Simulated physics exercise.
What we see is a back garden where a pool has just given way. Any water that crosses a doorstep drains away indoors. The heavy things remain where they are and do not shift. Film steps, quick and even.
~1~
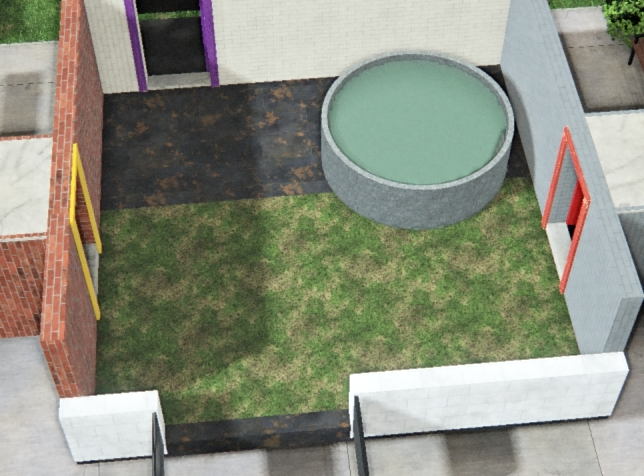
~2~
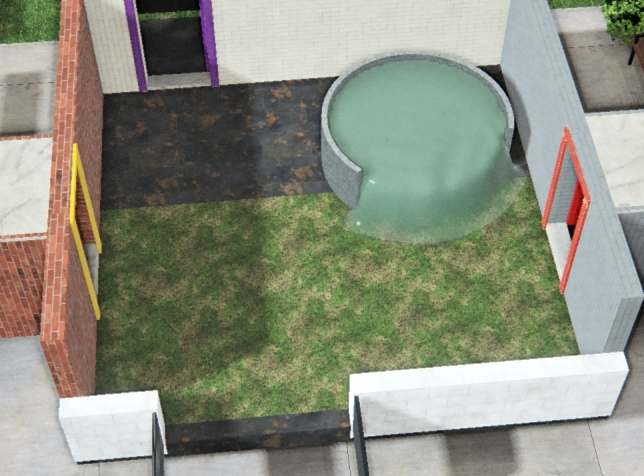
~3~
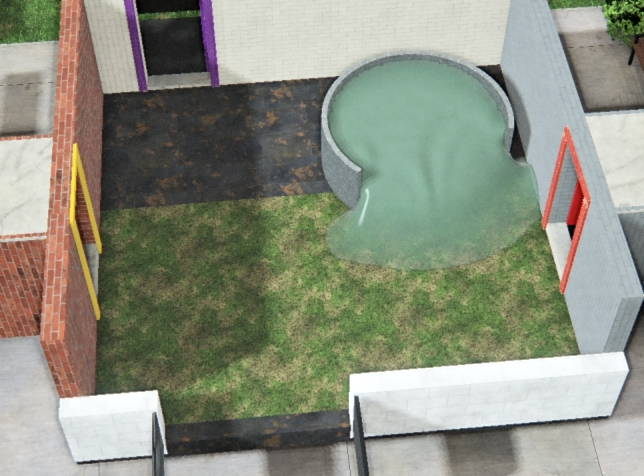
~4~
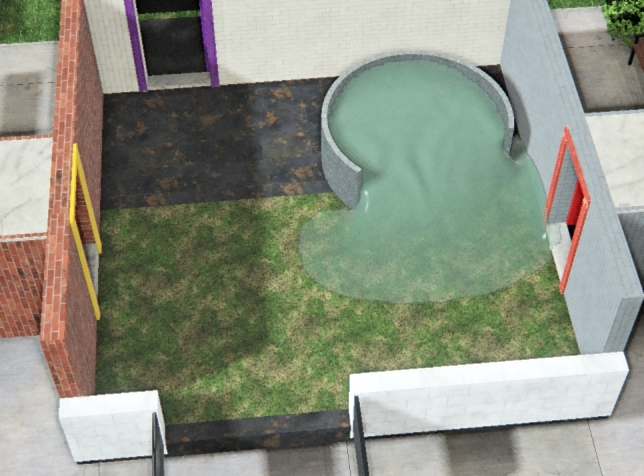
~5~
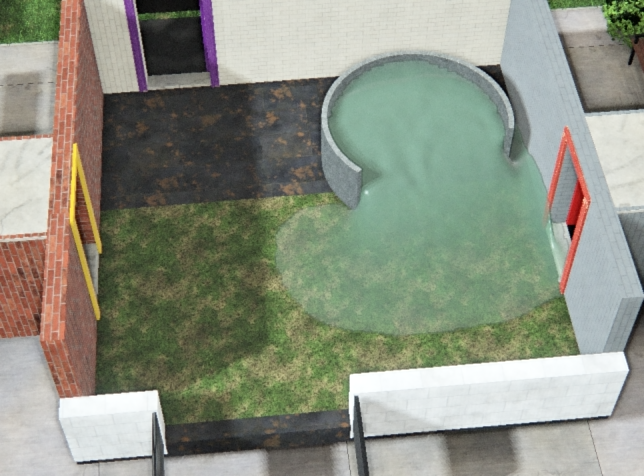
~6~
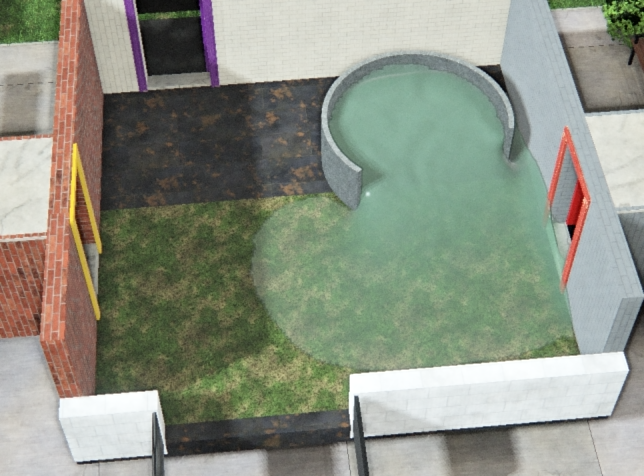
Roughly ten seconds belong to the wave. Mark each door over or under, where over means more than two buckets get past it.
Red door - over; yellow door - under; purple door - over.
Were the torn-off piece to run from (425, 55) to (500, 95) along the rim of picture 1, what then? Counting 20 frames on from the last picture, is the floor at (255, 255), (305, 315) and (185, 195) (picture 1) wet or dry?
Point by point: Unwetted; unwetted; soaked.
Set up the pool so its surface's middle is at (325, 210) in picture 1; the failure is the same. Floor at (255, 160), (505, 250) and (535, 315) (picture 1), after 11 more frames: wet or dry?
In order, the three spots end up untouched, waterlogged and waterlogged.
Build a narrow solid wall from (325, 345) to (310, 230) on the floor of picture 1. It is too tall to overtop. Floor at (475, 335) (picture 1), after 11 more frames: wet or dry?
Swamped.
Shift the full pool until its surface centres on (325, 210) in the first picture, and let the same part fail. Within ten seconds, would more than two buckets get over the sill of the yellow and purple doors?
Yellow door: Beneath; purple door: Beneath.
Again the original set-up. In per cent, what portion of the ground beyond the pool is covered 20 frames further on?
Around 65 percent, give or take.
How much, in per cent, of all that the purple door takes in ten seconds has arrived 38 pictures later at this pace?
Close to 0 percent.
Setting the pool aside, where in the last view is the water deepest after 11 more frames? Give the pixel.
I'd mark about pixel (573, 360).
A moment on, water covers 45 % of the floor; the red door over two buckets in, the yellow door not reached, the purple door not reached.
Next, water covers 55 % of the floor; the red door over two buckets in, the yellow door not reached, the purple door not reached.
Then, water covers 65 % of the floor; the red door far over two buckets in, the yellow door not reached, the purple door not reached.
Later, water covers 95 % of the floor; the red door far over two buckets in, the yellow door wet at the sill, nothing in, the purple door wet at the sill, nothing in.
In the end, water covers 100 % of the floor; the red door far over two buckets in, the yellow door wet at the sill, nothing in, the purple door far over two buckets in.
